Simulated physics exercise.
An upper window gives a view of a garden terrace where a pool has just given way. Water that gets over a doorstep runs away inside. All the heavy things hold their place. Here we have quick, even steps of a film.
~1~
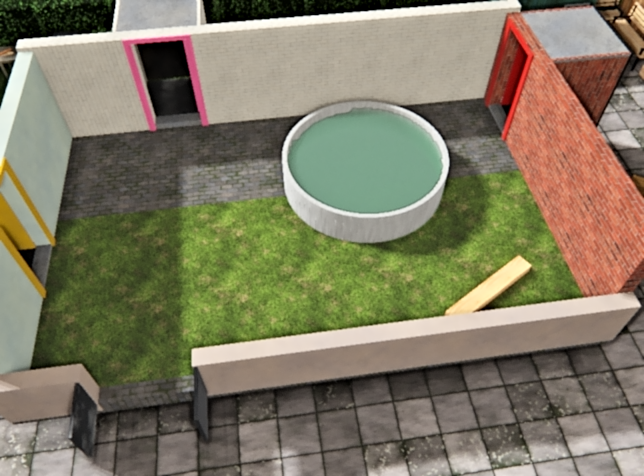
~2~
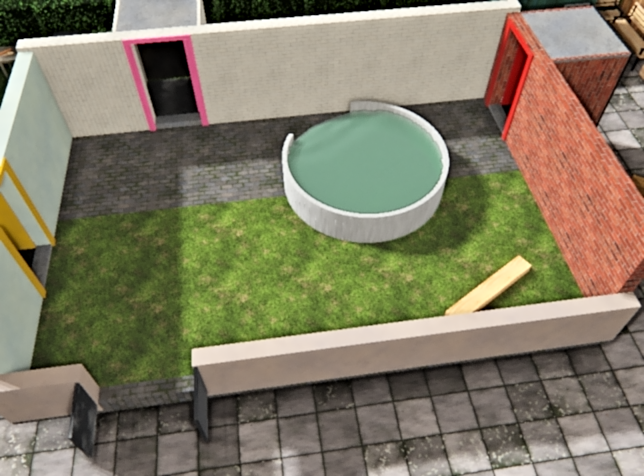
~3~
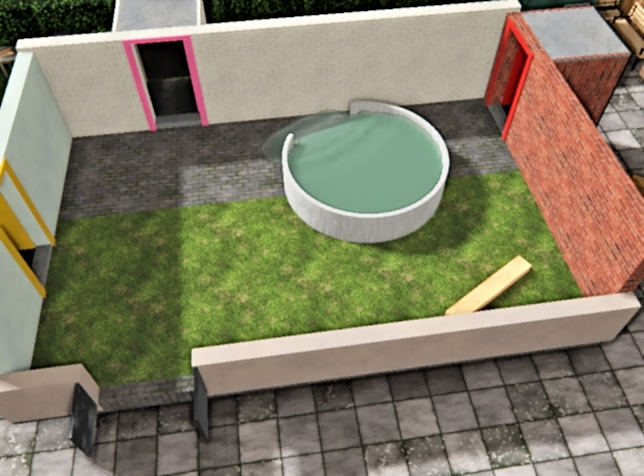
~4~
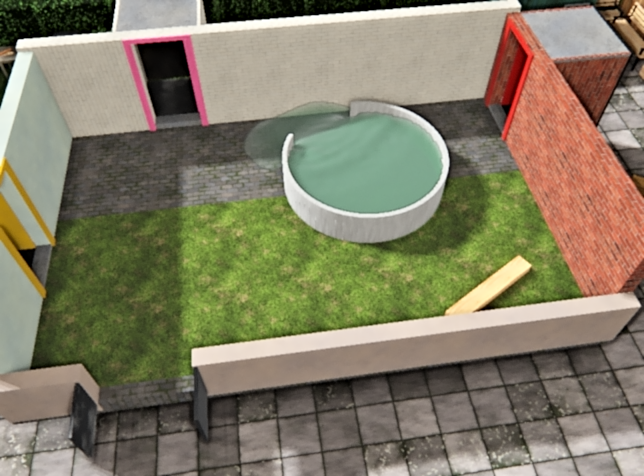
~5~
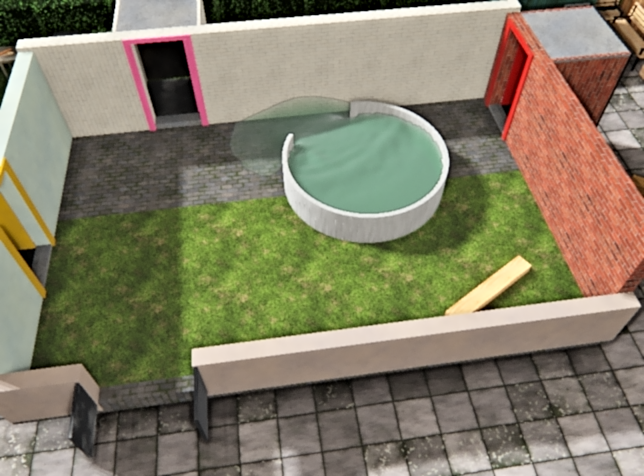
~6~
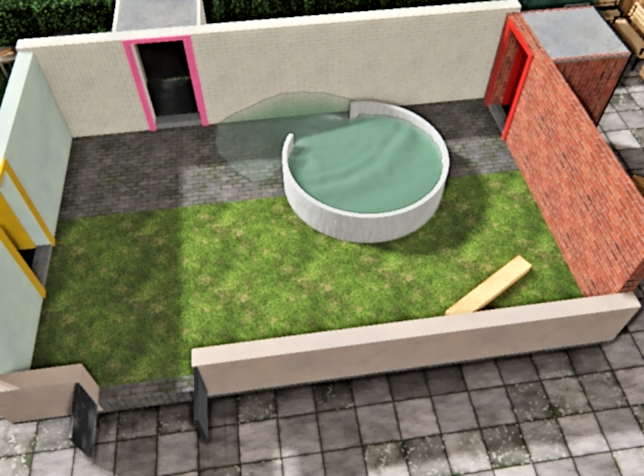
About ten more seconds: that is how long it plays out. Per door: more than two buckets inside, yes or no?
Per door - yellow door: Yes, red door: Yes, pink door: No.
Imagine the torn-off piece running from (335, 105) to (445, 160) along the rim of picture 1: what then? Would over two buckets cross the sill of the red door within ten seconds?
After that, red tops the limit.
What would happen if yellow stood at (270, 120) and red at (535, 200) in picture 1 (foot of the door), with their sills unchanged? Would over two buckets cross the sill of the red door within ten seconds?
Outcome: Red door remains below.
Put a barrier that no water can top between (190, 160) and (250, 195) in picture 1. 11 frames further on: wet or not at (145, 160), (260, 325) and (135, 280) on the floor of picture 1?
Lab note - point 1: Inundated; point 2: Parched; point 3: Parched.
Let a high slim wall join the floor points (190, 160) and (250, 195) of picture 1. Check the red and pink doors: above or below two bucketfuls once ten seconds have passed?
Record: Red door admits more; pink door admits more.
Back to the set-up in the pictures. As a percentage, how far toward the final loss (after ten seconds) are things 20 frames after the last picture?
Around 15 %.
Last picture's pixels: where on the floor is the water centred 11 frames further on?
Centre of mass: Roughly (317, 163).
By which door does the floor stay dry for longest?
It would be the yellow-painted one.
A moment on, water covers 15 % of the floor; the yellow door not reached, the red door not reached, the pink door wet at the sill, nothing in.
Next, water covers 30 % of the floor; the yellow door not reached, the red door wet at the sill, nothing in, the pink door wet at the sill, nothing in.
Then, water covers 45 % of the floor; the yellow door under two buckets in, the red door over two buckets in, the pink door wet at the sill, nothing in.
Later, water covers 70 % of the floor; the yellow door over two buckets in, the red door far over two buckets in, the pink door wet at the sill, nothing in.
In the end, water covers 95 % of the floor; the yellow door over two buckets in, the red door far over two buckets in, the pink door wet at the sill, nothing in.
